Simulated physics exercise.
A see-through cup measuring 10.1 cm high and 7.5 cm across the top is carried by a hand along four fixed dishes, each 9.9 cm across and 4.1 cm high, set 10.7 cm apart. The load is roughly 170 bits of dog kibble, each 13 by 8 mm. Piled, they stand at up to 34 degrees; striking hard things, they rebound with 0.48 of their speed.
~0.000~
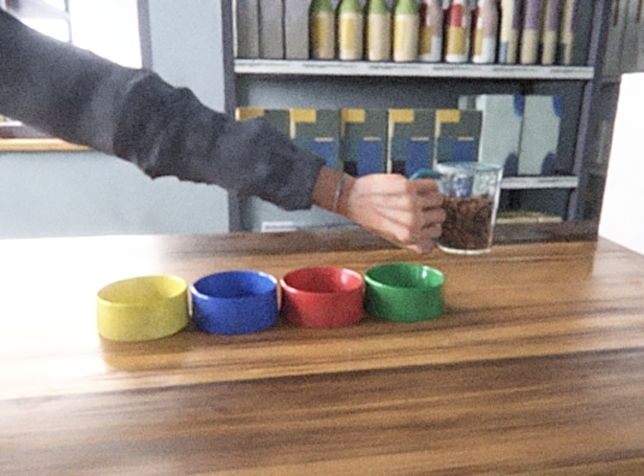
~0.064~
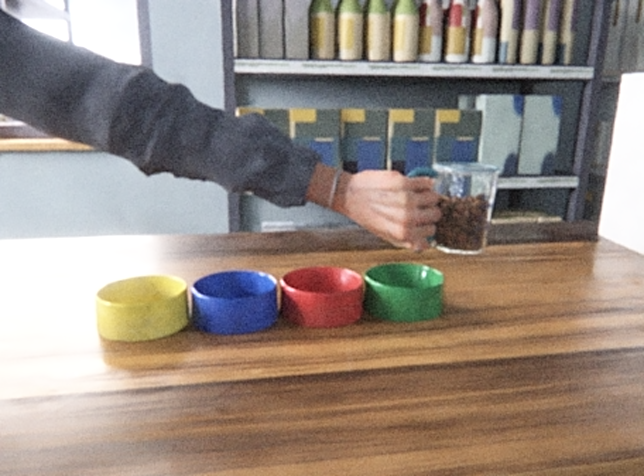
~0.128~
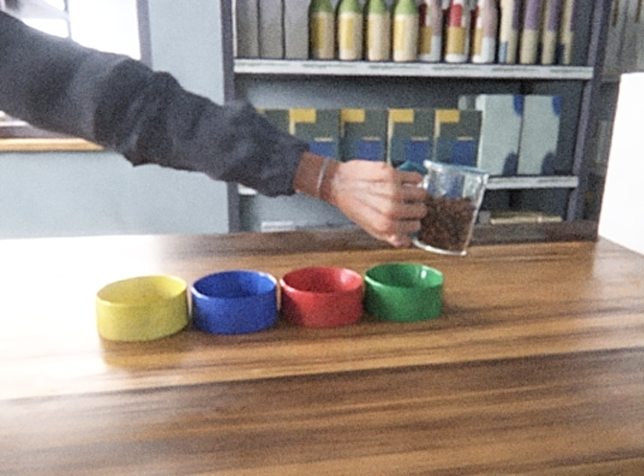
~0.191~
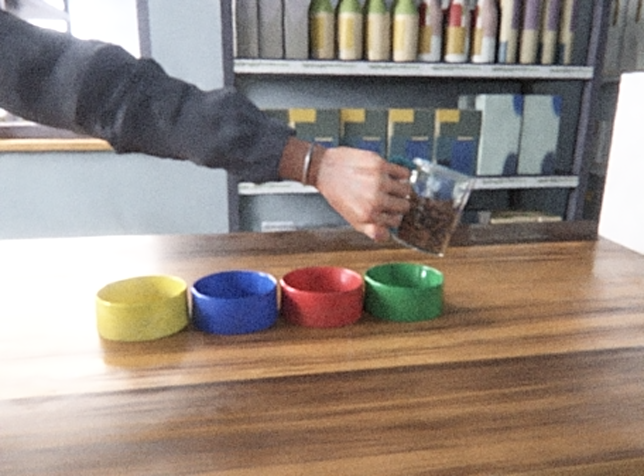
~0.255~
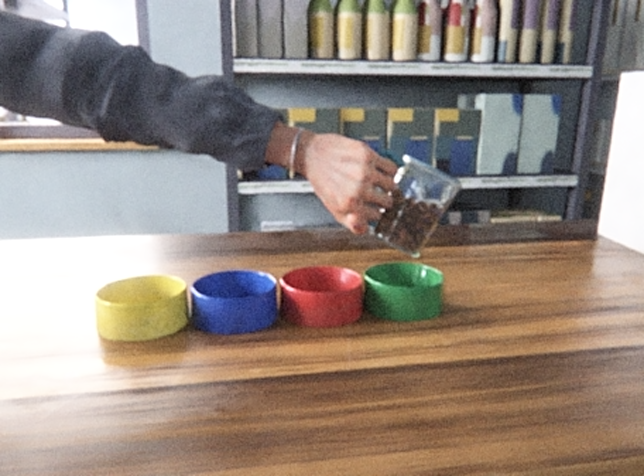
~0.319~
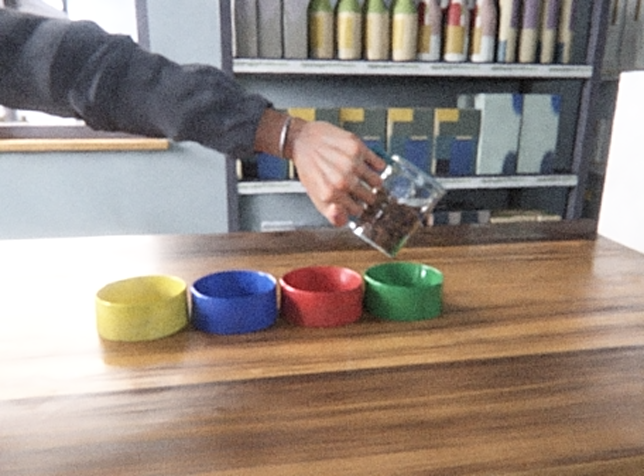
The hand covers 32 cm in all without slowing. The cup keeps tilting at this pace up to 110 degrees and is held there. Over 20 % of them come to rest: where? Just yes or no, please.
In short: Red dish no, blue dish yes, green dish no, yellow dish no, counter no.
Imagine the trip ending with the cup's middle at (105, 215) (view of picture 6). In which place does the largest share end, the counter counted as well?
Result: Largest portion at yellow.
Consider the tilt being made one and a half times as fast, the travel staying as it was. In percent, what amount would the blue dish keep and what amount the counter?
I'd expect blue to end at 60 and the counter at 0.
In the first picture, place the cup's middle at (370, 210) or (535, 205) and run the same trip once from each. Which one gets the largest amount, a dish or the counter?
The biggest share lands on yellow the first time and on red the second time.
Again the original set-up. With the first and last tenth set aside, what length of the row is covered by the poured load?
Length: About 6 cm.
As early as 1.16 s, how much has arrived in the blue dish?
By that moment, around 20 percent has got there.
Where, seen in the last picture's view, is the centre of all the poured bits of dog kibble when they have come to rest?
(247, 300).
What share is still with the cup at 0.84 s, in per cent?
I'd estimate some 100 per cent of the load.
After 0.63 s, tilt 78 degrees; cup holds 100 %.
Then, at 0.84 s, tilt 106 degrees; cup holds 100 %.
Then, at 1.16 s, tilt 110 degrees; cup holds 80 %, blue 20 %.
By 2.7 s all is still; red 5 %, blue 75 %, green 0 %, yellow 0 %, counter 5 %, cup 15 %.
